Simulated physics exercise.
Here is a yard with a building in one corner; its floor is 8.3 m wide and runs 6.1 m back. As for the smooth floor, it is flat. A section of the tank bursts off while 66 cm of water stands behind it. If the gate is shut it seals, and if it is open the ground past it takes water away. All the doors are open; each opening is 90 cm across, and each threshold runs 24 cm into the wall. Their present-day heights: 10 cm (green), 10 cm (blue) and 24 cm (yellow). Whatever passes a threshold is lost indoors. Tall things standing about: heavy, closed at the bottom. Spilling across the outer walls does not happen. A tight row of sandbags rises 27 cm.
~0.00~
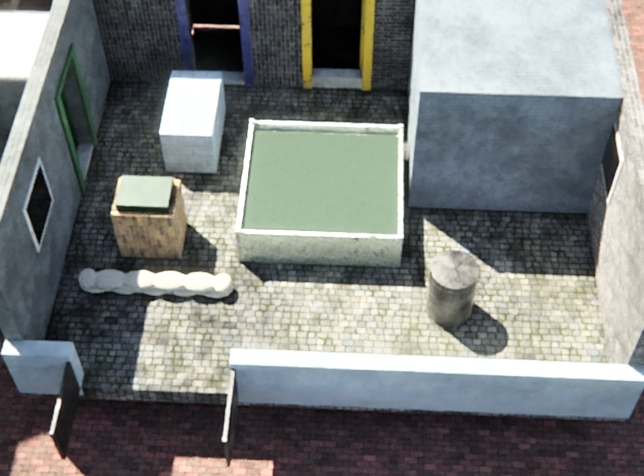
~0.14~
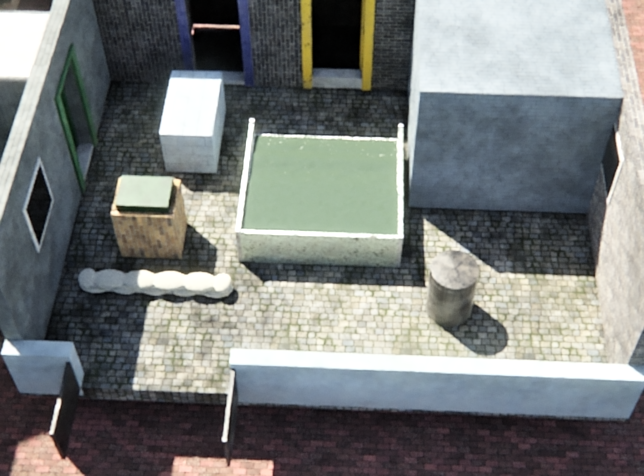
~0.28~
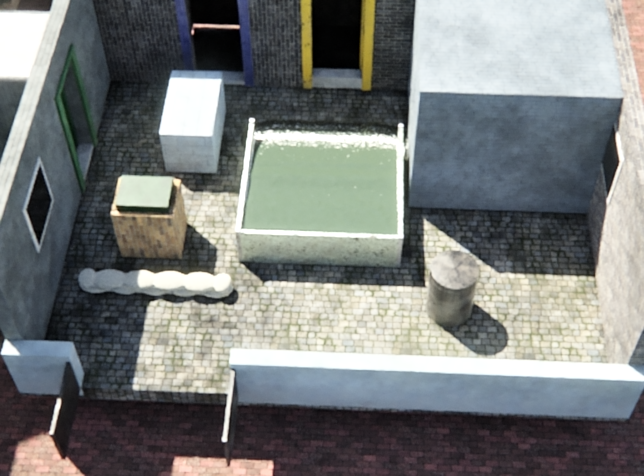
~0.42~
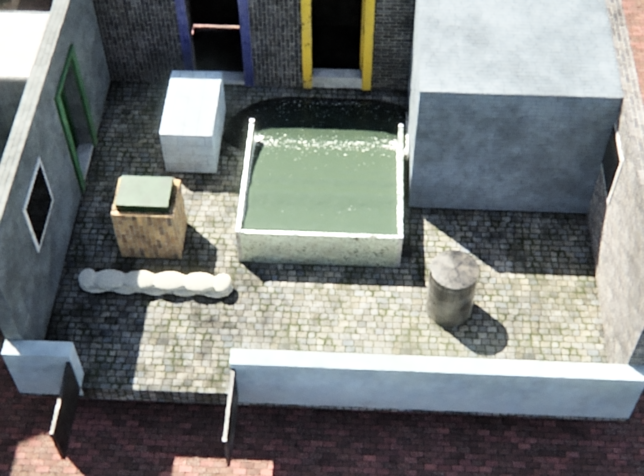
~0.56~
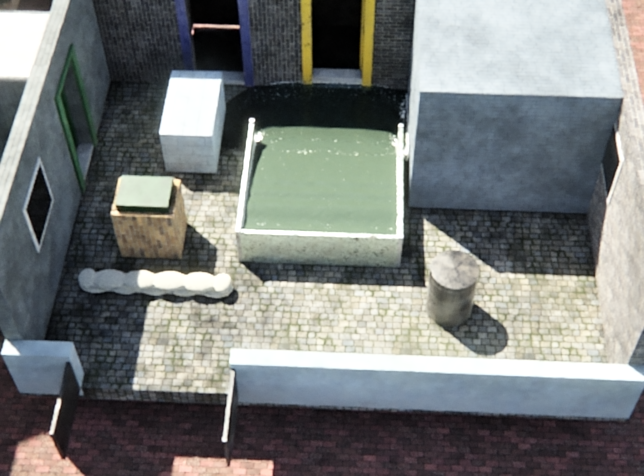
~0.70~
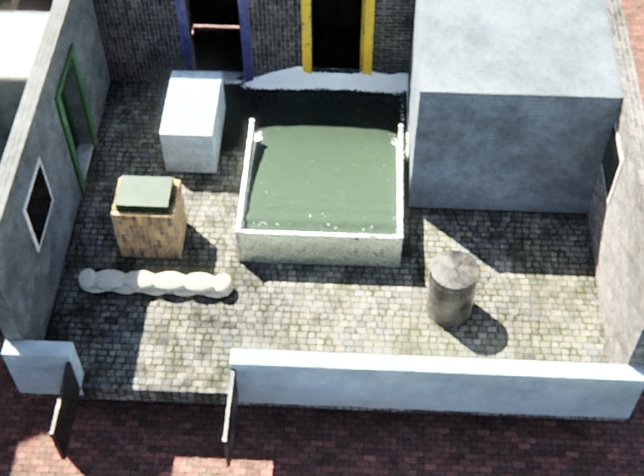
In a walled, paved yard with open doorways, a square tank sat full of still green water until its far side gave way and water poured out, spreading dark across the paving toward the back wall.
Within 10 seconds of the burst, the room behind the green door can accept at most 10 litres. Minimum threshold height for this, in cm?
At least 10.5 cm or so.
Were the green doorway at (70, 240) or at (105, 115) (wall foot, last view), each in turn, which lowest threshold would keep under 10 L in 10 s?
About 14.5 cm, then about 29 cm.
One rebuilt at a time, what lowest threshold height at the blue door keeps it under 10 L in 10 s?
Blue door, minimum about 25 cm.
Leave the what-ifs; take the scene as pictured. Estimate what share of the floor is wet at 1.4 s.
Near 15 per cent of the open floor.
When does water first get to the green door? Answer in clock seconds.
Arrival at green: 2.4 s.
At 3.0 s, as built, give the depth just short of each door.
Door depths (cm): Green = 7, blue = 22, yellow = 34.
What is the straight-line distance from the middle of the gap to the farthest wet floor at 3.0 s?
Near 4.2 m, more or less.
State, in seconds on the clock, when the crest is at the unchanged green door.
Peak time: About 9.0 s.
After 1.4 s water covers 15 % of the floor, deepest (52 cm) near (399, 95); it has not reached the green door.
After 3.0 s water covers 30 % of the floor, deepest (42 cm) near (110, 86); 7 cm at the green door, 0 litres in over its 10 cm threshold.
After 10.0 s water covers 80 % of the floor, deepest (17 cm) near (137, 101); 14 cm at the green door, 11 litres in over its 10 cm threshold.
At the green door as built, the water arrived by 2.5 s and peaked near 15 cm at 9.2 s.
With a threshold of 8.5 cm, 19 litres would have come in within the 10 s; with 11.5 cm, 5 litres. So under 10 litres takes about 10.5 cm.
